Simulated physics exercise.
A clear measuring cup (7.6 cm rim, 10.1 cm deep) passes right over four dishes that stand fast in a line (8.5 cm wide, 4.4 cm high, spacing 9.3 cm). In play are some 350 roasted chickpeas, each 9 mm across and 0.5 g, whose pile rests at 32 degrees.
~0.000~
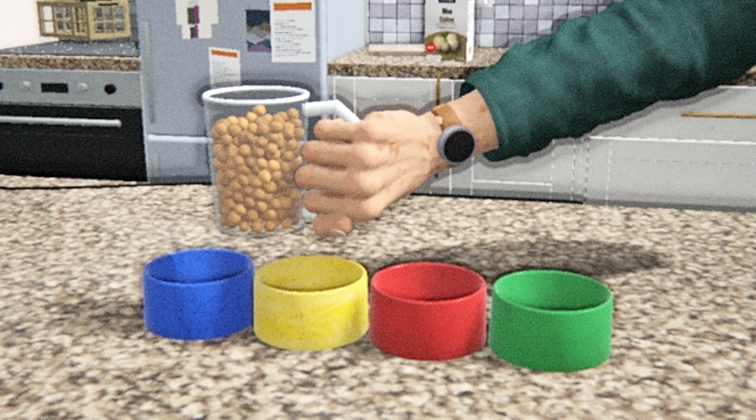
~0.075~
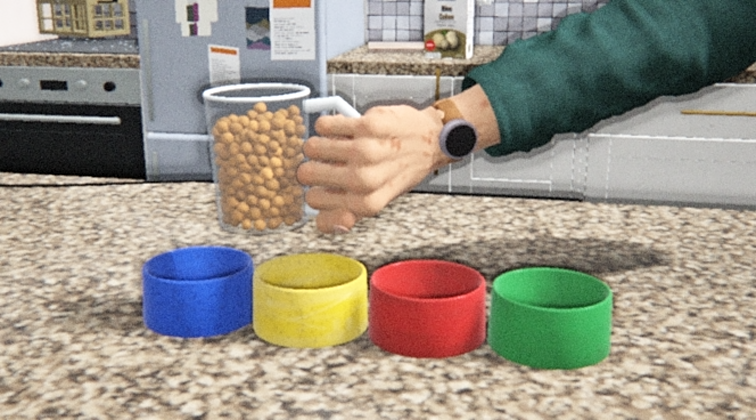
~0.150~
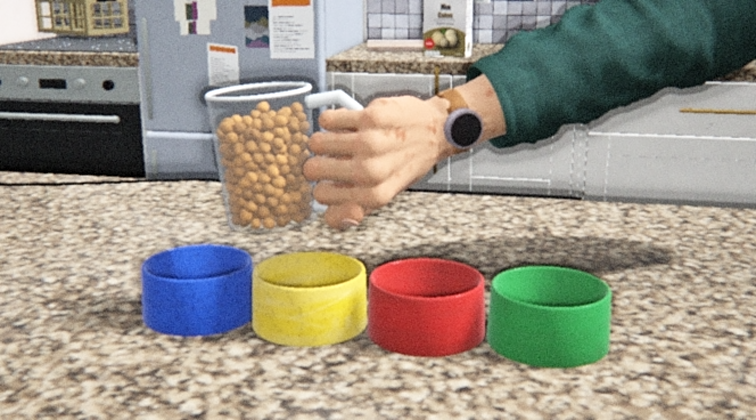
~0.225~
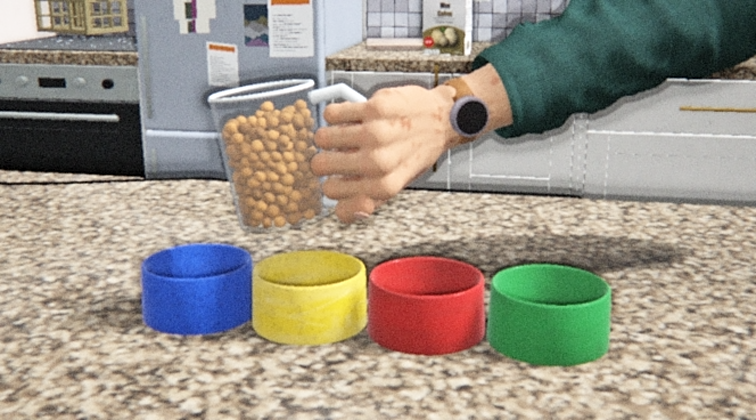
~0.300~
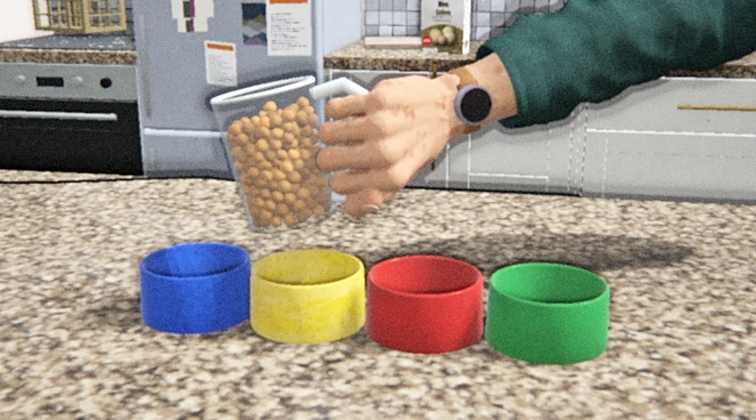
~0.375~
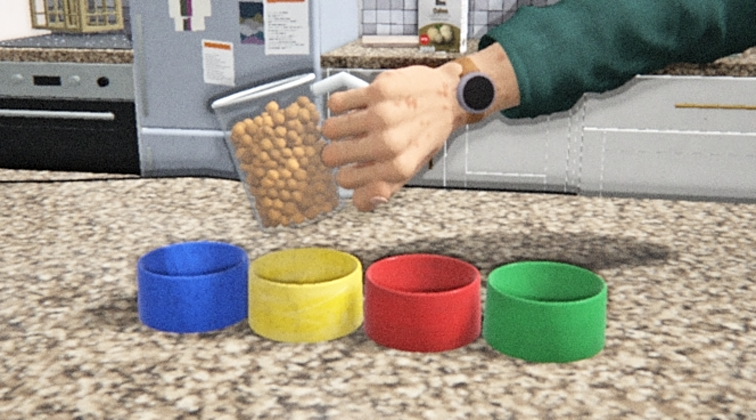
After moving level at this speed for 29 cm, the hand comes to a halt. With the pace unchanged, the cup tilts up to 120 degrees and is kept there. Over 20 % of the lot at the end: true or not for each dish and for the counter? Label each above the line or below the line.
Red dish: Above the line; blue dish: Below the line; green dish: Below the line; yellow dish: Below the line; counter: Below the line.
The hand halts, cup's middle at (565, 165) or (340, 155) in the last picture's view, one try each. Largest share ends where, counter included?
Red, then yellow.
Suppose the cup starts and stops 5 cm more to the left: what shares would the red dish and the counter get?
Shares would be red 30 and counter 20.
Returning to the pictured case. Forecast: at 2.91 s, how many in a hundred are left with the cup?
Close to 0 % of the load.
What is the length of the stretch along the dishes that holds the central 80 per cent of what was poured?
I'd put it near 6 cm.
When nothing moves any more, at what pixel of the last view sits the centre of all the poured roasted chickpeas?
Look around (424, 294) in the last picture.
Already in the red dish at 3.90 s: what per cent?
About 85 percent up to now.
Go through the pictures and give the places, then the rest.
In the first frame, cup at (259, 161), tilt 0 degrees, lip at (208, 94), moved 0.0 cm; middle of the pieces at (255, 164); blue dish at (199, 267); yellow dish at (310, 274); red dish at (428, 283); green dish at (552, 291).
In the second frame, cup at (260, 159), tilt 1 degrees, lip at (209, 93), moved 0.2 cm; middle of the pieces at (257, 162).
In the third frame, cup at (266, 157), tilt 5 degrees, lip at (211, 94), moved 0.7 cm; middle of the pieces at (262, 161).
In the fourth frame, cup at (273, 156), tilt 8 degrees, lip at (214, 97), moved 1.3 cm; middle of the pieces at (270, 161).
In the fifth frame, cup at (279, 156), tilt 12 degrees, lip at (216, 100), moved 1.9 cm; middle of the pieces at (276, 160).
In the sixth frame, cup at (284, 155), tilt 16 degrees, lip at (218, 103), moved 2.5 cm; middle of the pieces at (281, 159); blue dish at (193, 260); yellow dish at (305, 267); red dish at (423, 274); green dish at (546, 282). Its pace works out near 50 degrees a second; the hand travels 8 cm a second.
After 1.89 s, tilt 93 degrees; cup holds 95 %, yellow 5 %.
Then, at 2.91 s, tilt 120 degrees; cup holds 0 %, red 85 %, yellow 5 %.
Then, at 3.90 s, tilt 120 degrees; cup holds 0 %, red 85 %, yellow 5 %.
At rest (4.2 s), red 85 %, blue 0 %, green 0 %, yellow 5 %, counter 10 %.
